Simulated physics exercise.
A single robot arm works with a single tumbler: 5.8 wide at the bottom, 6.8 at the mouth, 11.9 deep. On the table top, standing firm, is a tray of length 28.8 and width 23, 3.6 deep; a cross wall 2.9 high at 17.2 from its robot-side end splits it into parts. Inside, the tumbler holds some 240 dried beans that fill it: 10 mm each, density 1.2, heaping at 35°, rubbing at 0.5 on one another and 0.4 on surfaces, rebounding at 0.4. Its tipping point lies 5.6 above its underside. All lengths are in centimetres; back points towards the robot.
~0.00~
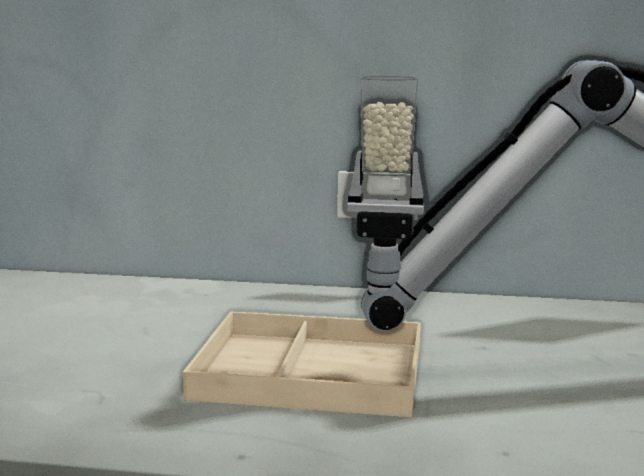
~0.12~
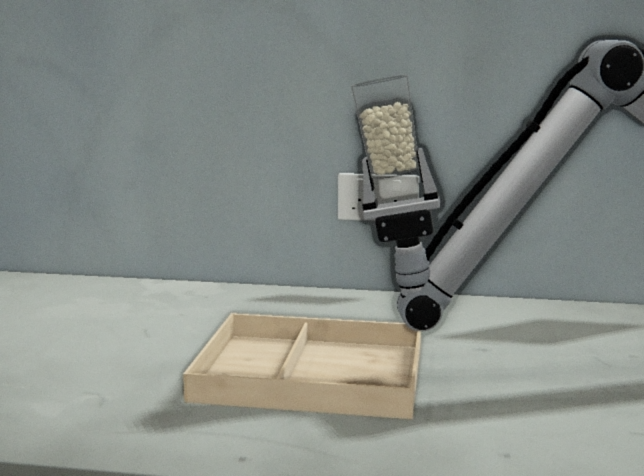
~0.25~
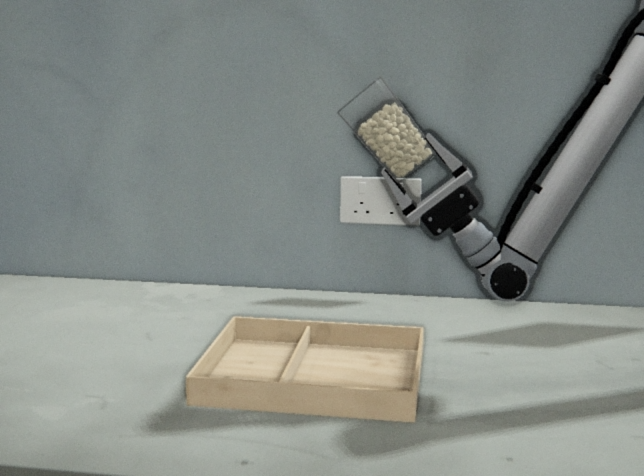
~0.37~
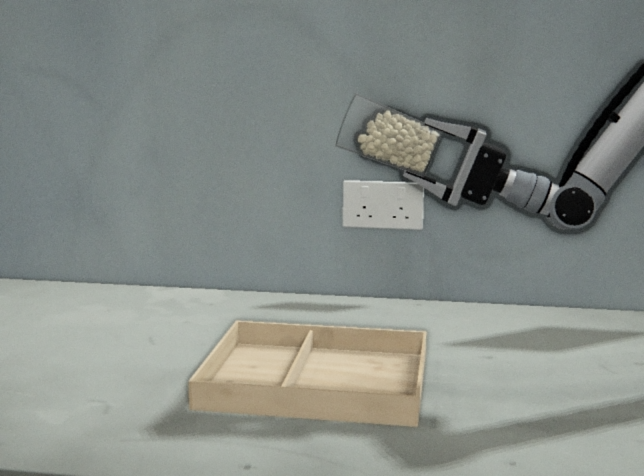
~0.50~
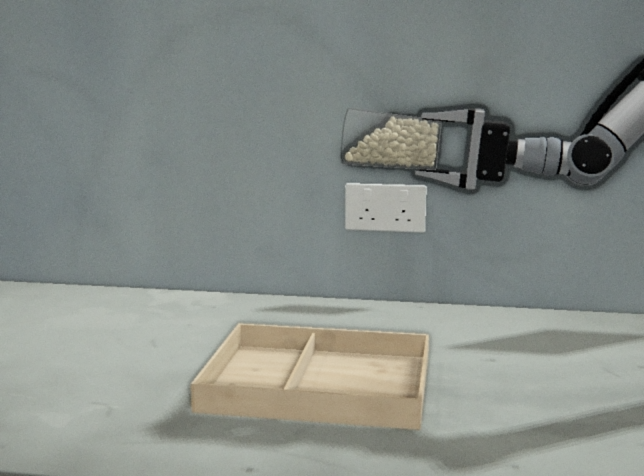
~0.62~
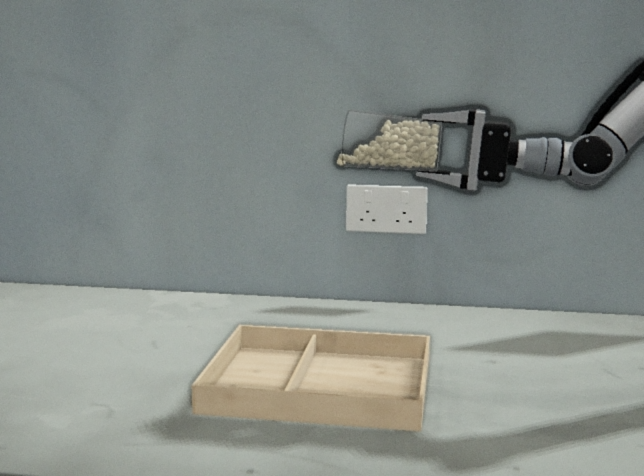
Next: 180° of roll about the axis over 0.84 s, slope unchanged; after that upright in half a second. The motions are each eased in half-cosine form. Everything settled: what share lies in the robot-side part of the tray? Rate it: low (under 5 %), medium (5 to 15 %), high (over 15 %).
Rating: Medium.
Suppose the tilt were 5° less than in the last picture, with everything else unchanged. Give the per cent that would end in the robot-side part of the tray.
It would come to roughly 5 percent.
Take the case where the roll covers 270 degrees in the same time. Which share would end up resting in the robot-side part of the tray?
Estimate: Approx. 10 per cent.
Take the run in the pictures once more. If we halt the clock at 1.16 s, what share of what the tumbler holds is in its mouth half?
Mouth-half share: Approx. 35 %.
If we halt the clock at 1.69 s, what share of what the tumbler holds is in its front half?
60 per cent or thereabouts.
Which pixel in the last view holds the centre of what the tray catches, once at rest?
About (316, 381).
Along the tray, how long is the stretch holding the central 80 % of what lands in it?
Spread length: Close to 8 cm.
By 1.16 s, tipped 86°, highest piece 37 above the table; 233 in the tumbler, 4 in the robot-side part, 6 in flight or on a rim.
By 1.69 s, tipped 48°, highest piece 38 above the table; 214 in the tumbler, 26 in the robot-side part, 2 in the far-side part, 1 in flight or on a rim.
By 2.16 s, upright, highest piece 39 above the table; 214 in the tumbler, 26 in the robot-side part, 3 in the far-side part.
By 2.86 s, upright, highest piece 39 above the table; 214 in the tumbler, 26 in the robot-side part, 3 in the far-side part.
Final count, 214 in the tumbler, 26 in the robot-side part, 3 in the far-side part. That is 11 % in the robot-side part of the tray.
